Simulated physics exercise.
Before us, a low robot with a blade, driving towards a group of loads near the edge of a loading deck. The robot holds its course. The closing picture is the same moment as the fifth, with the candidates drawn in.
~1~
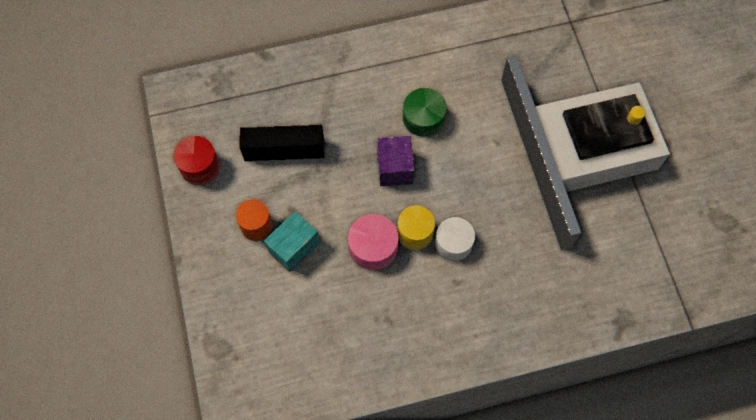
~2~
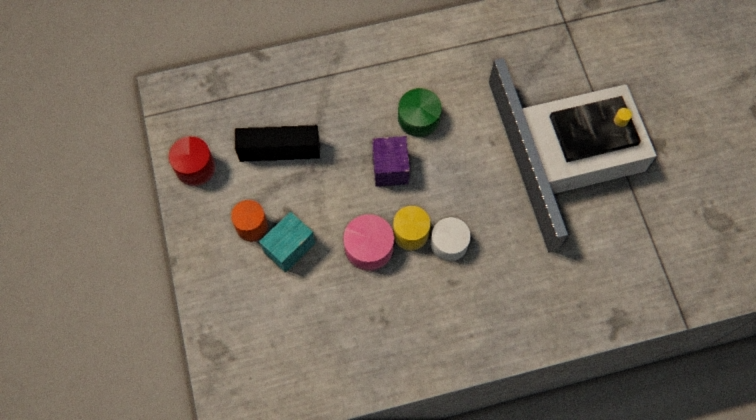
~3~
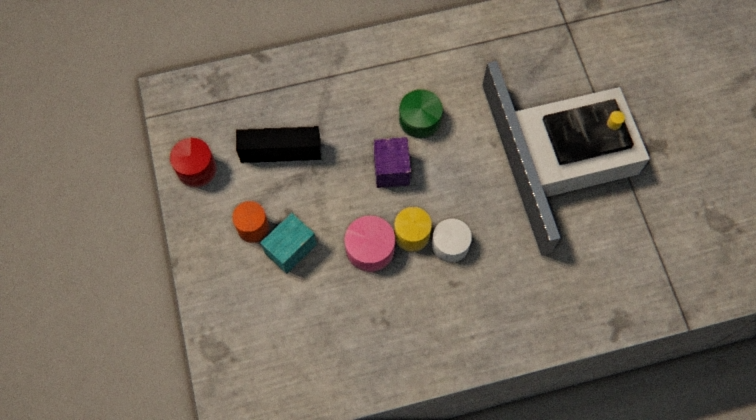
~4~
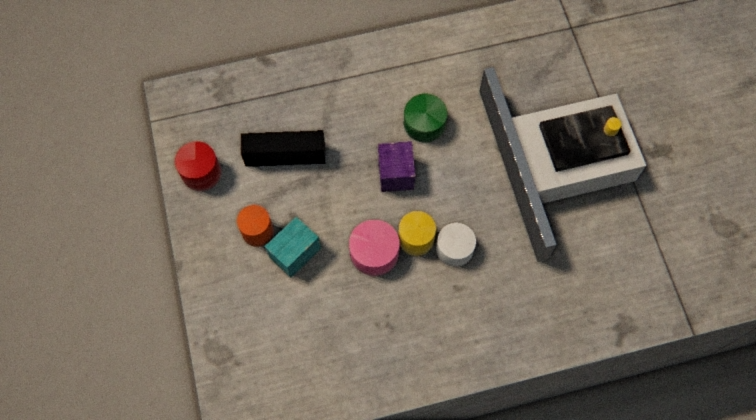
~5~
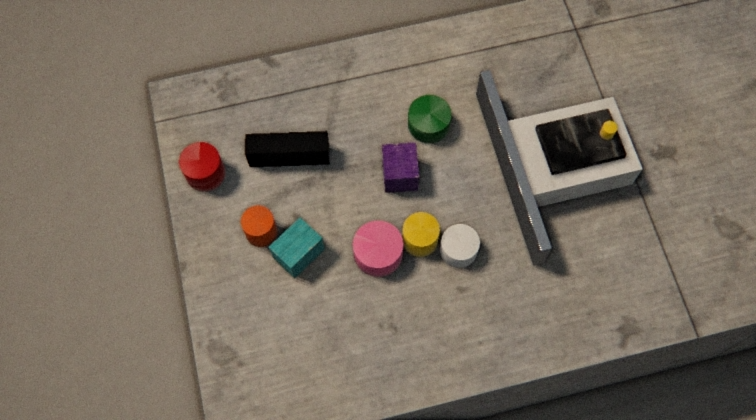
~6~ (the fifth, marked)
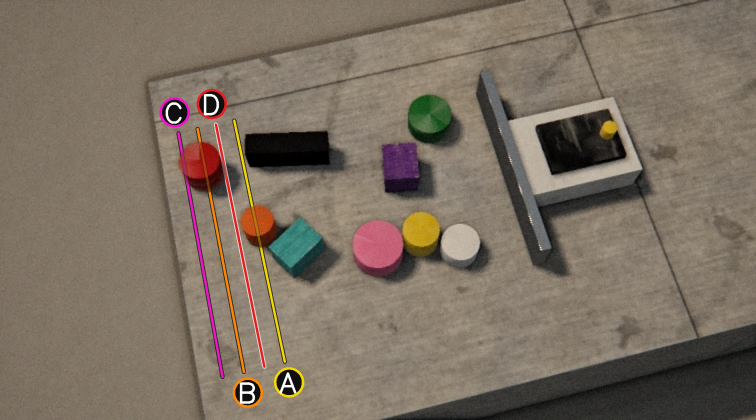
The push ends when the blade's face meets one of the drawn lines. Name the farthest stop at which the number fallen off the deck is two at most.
It can go as far as D.
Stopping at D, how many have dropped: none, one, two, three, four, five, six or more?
By then, two.
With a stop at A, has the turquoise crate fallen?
By then, no.
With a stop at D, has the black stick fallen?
Yes.
On the marked copy, A at (258, 234); B at (219, 243); C at (199, 248); D at (239, 239).
Taking D. A third of the way, robot (478, 165); green canister (371, 133); white canister (411, 266).
Two thirds of the way, robot (380, 188); red canister (152, 182); black stick (215, 167).
When it is over, robot (300, 206); red canister over the edge; black stick over the edge; two fallen.
As for the rest, A is within the limit but short; B drops four; C drops six.
